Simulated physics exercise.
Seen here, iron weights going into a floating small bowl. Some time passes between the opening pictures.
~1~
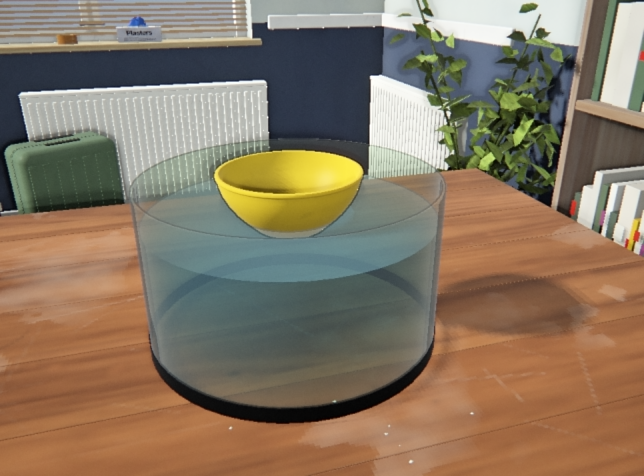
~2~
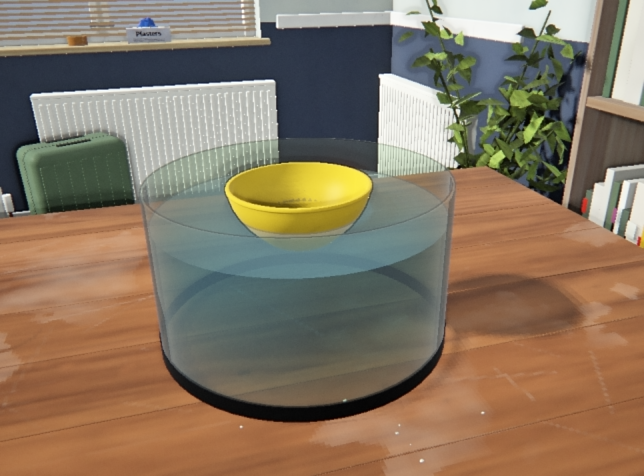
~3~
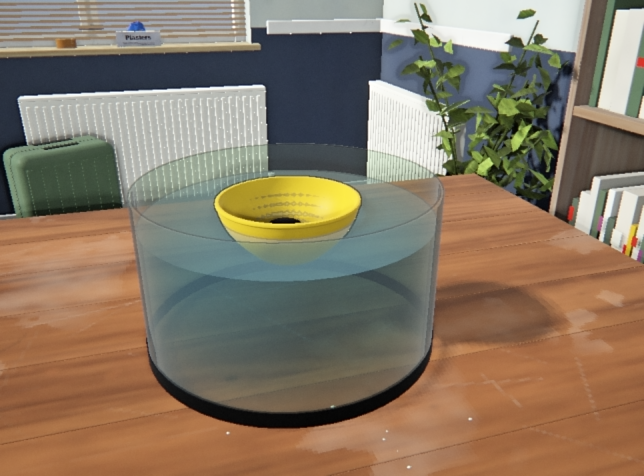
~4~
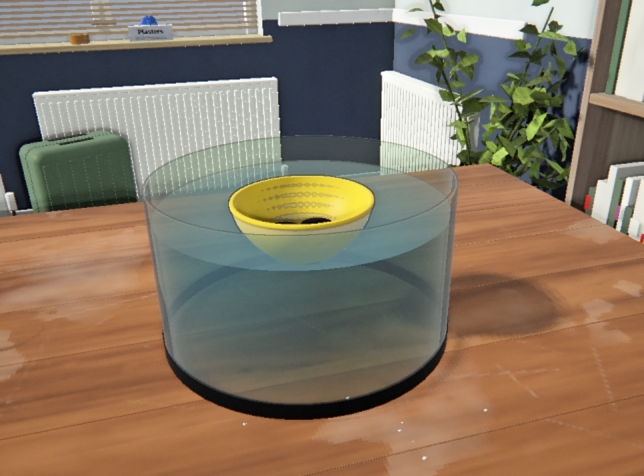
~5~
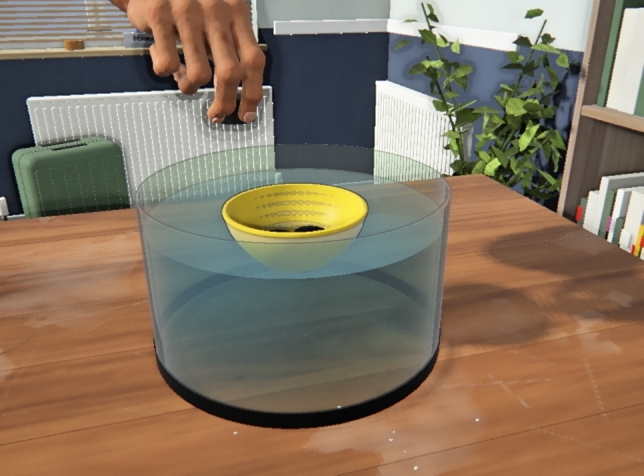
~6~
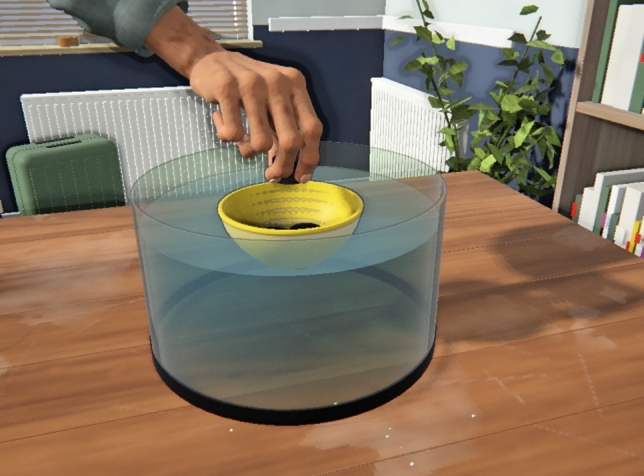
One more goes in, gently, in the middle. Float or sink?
The small bowl is swamped.
Shortly, the iron weight is in and the small bowl dips.
Then, water pours in over its edge.
At the finish, the small bowl lies on the bottom with its load.
